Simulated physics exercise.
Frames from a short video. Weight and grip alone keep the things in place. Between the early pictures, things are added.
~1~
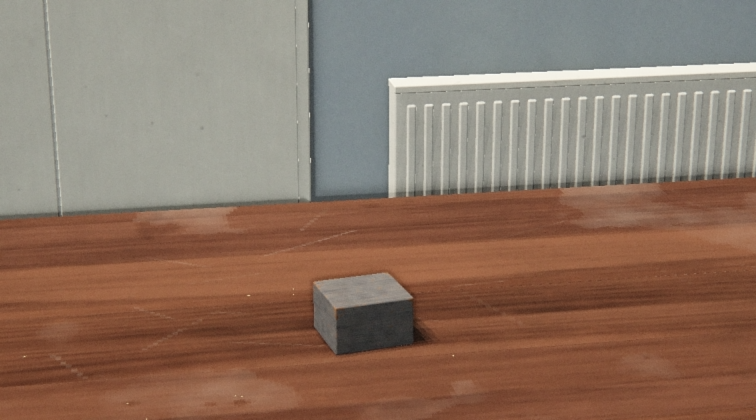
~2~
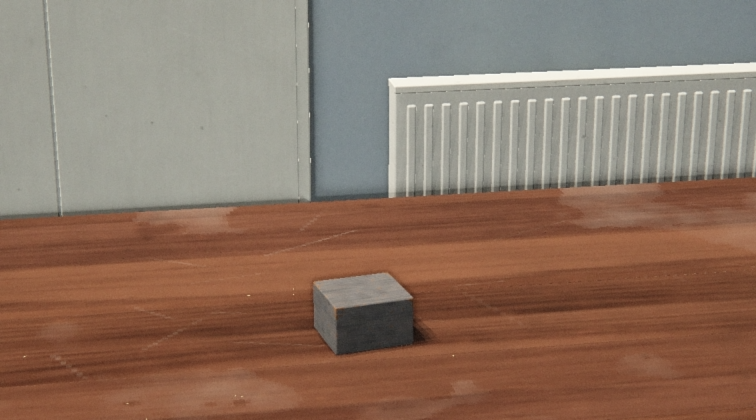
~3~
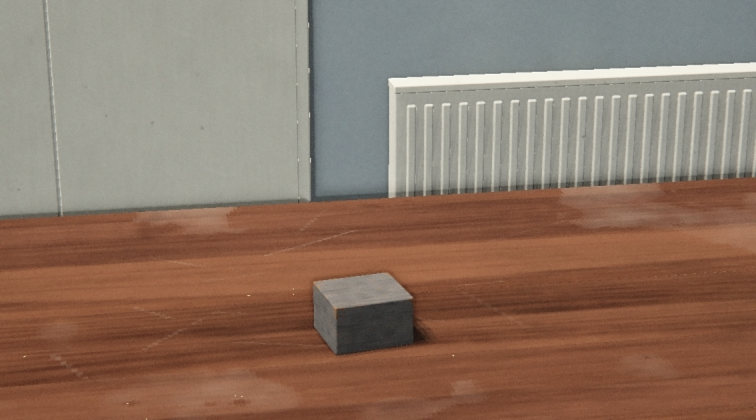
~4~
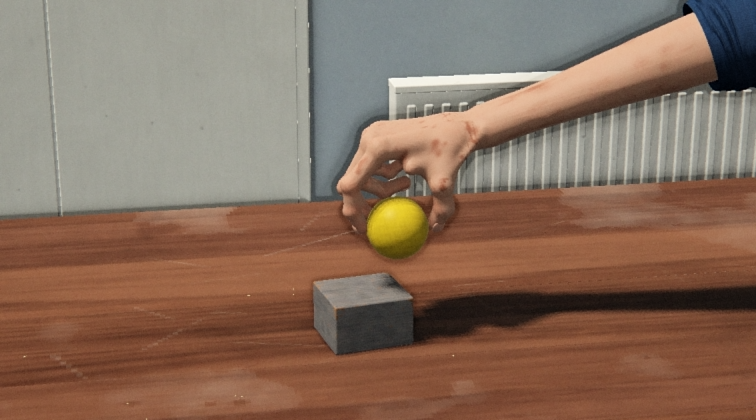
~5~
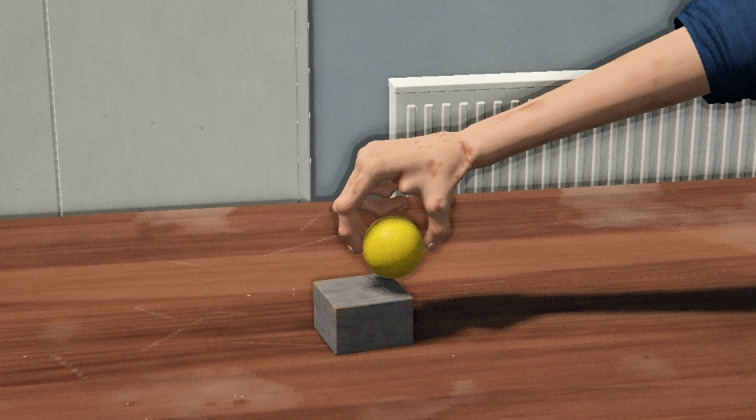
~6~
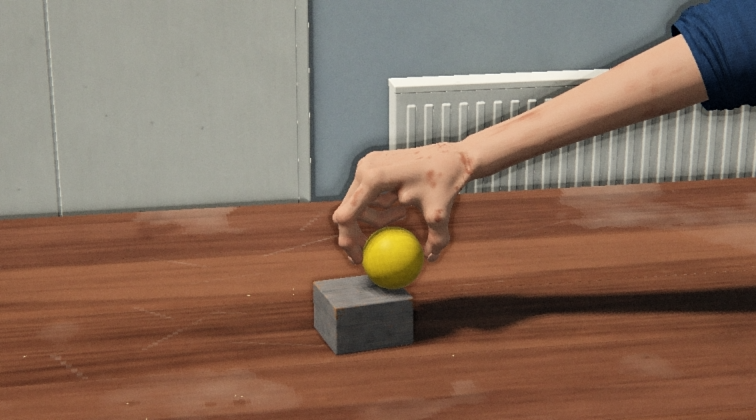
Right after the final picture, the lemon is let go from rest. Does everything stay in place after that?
Yes, honestly, the pile stays standing just fine.
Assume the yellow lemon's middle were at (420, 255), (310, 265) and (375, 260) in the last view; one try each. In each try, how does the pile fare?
Well, on the first go it tumbles down, on the second it tumbles down, and on the third it stays steady.
Then, 0.20 s after the last picture, nothing has stirred.
Then, 0.60 s after the last picture, yellow lemon resting near (393, 258).
At rest, both in place. Seen from the same camera at the end, yellow lemon near (393, 258). The pile stays up.
